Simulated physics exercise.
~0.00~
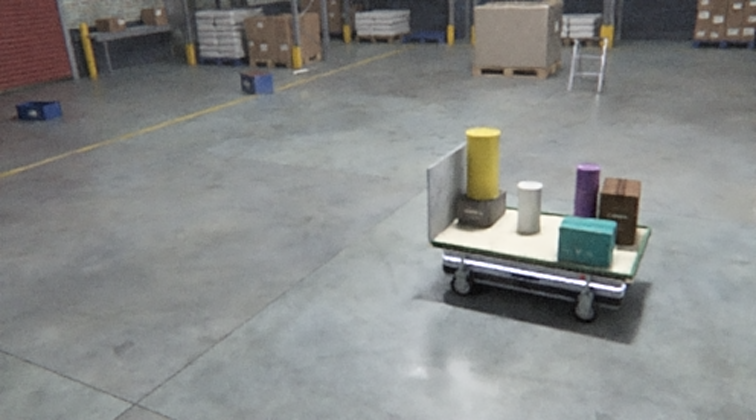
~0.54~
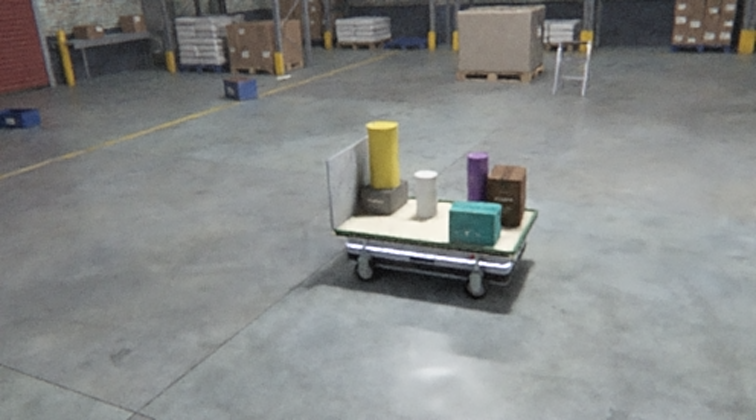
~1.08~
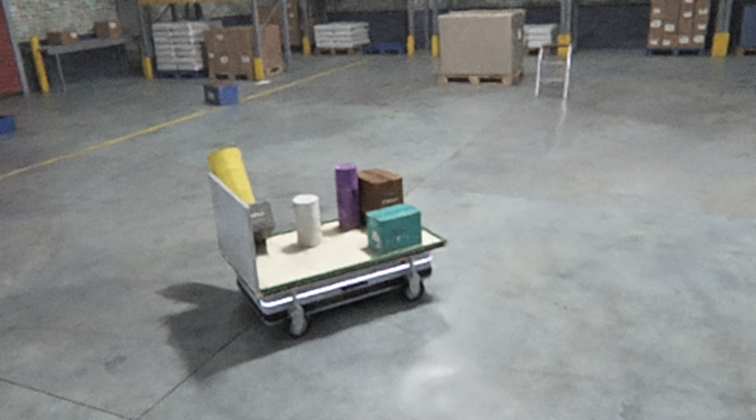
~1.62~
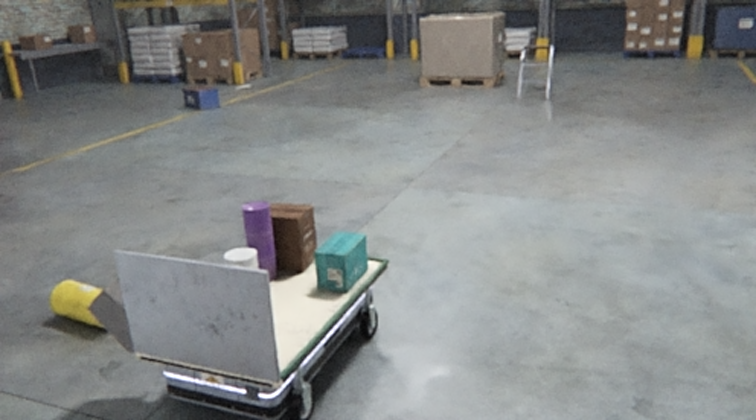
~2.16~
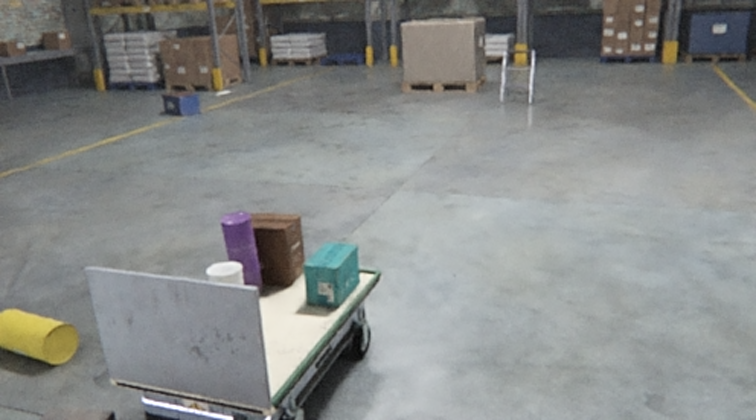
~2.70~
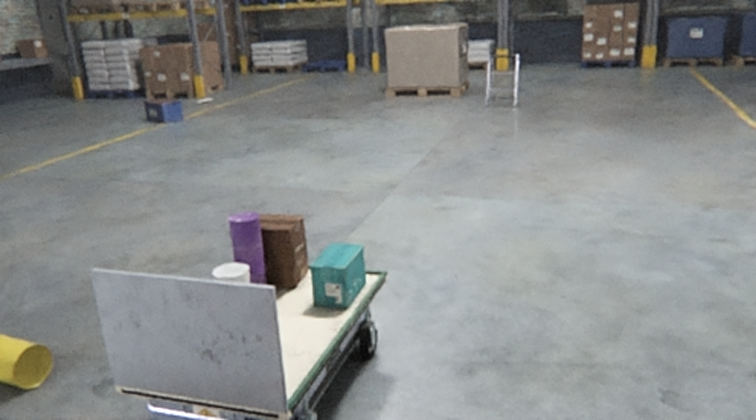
The clip opens on a flat cart in a warehouse, carrying a yellow canister on top of a grey parcel beside its upright board, with white and purple canisters and brown and turquoise boxes behind. The cart moves left and then curves toward the viewer, its board swinging round to the front. As it turns, the yellow canister leans outward and the grey parcel tips after it. Both go over the deck's left side, and the canister lies on the floor while the parcel drops from sight behind the board. The cart stops with the other four items still aboard and the yellow canister at the left edge.
